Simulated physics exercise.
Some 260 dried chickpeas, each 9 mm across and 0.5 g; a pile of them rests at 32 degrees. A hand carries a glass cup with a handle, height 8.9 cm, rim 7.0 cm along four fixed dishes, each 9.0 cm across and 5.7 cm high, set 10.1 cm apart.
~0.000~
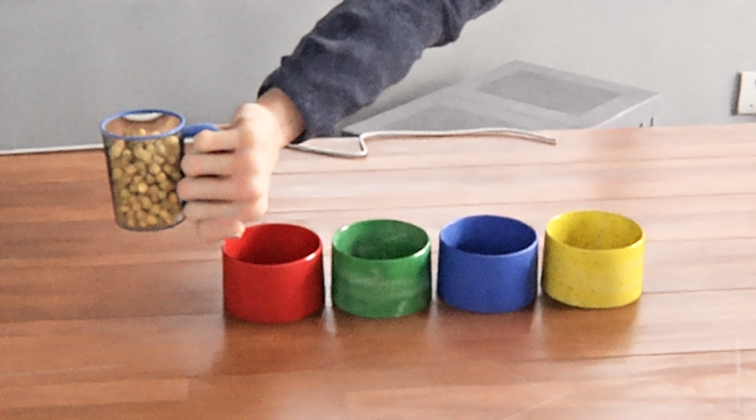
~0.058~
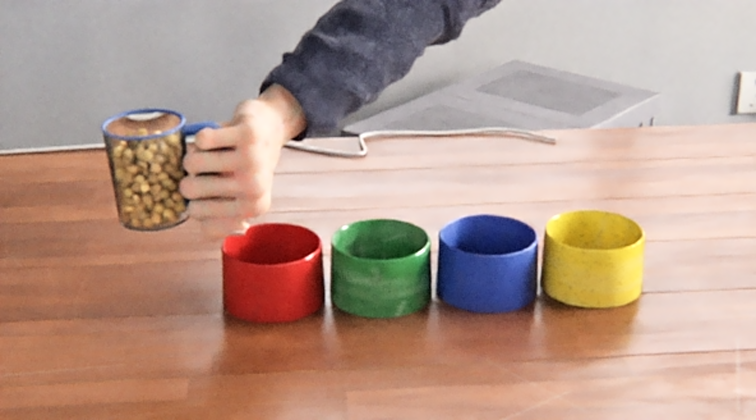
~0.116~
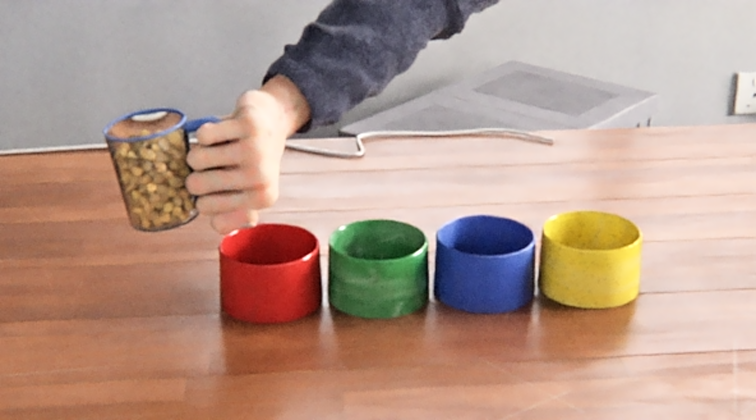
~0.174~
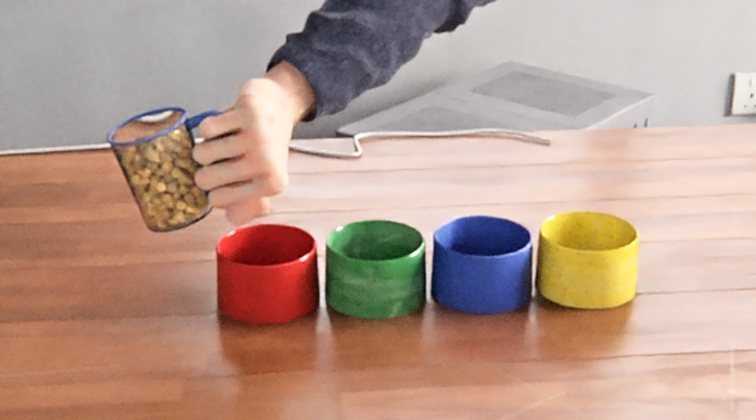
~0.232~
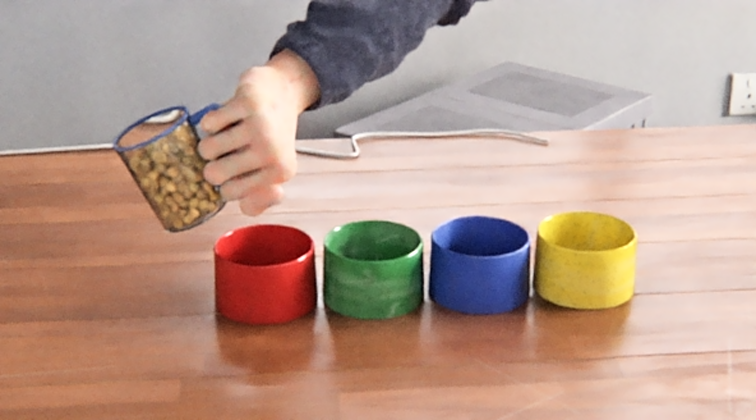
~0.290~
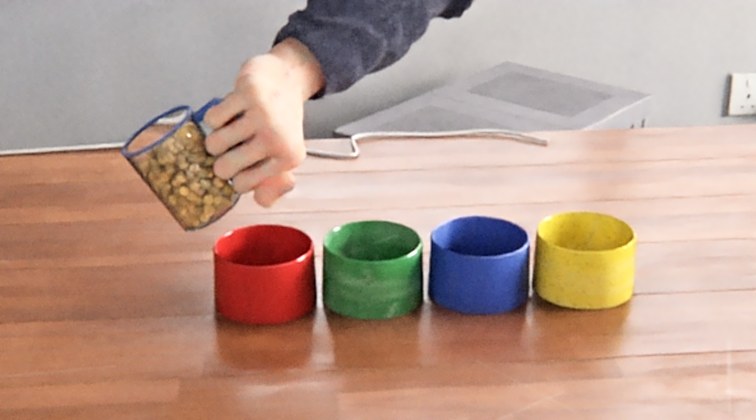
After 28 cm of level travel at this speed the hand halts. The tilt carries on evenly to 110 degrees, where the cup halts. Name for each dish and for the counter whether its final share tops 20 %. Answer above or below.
Red: Above, blue: Below, green: Above, yellow: Below, counter: Below.
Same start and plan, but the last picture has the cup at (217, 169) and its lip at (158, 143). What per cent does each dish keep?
Red 0; blue 0; green 100; yellow 0.
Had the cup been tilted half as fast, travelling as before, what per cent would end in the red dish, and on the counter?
Then: Red 0; counter 0.
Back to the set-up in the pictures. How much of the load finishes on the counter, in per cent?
About 10 per cent.
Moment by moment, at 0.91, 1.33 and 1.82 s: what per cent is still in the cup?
About 90, 30, 5.
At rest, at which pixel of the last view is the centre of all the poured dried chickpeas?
Near (293, 283).
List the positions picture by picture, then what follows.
Cup at (147, 171), tilt 0 degrees, lip at (102, 126), moved 0.0 cm; middle of the pieces at (151, 181); red dish at (272, 244); green dish at (381, 240); blue dish at (489, 235); yellow dish at (595, 231), in the first frame.
Cup at (149, 171), tilt 2 degrees, lip at (103, 127), moved 0.3 cm; middle of the pieces at (154, 180), in the second frame.
Cup at (155, 171), tilt 7 degrees, lip at (105, 131), moved 1.0 cm; middle of the pieces at (160, 180), in the third frame.
Cup at (164, 171), tilt 15 degrees, lip at (109, 137), moved 2.0 cm; middle of the pieces at (170, 179), in the fourth frame.
Cup at (174, 171), tilt 22 degrees, lip at (115, 144), moved 3.1 cm; middle of the pieces at (181, 178), in the fifth frame.
Cup at (185, 171), tilt 30 degrees, lip at (123, 151), moved 4.1 cm; middle of the pieces at (192, 177); red dish at (264, 246); green dish at (373, 241); blue dish at (480, 237); yellow dish at (586, 232). The cup turns about 130 degrees a second and travels 18 cm a second, in the sixth frame.
Then, at 0.91 s, tilt 108 degrees; cup holds 90 %, red 10 %.
After 1.33 s, tilt 110 degrees; cup holds 30 %, red 55 %, green 10 %.
After 1.82 s, tilt 110 degrees; cup holds 5 %, red 55 %, green 30 %.
At rest (2.4 s), red 55 %, blue 0 %, green 35 %, yellow 0 %, counter 10 %.
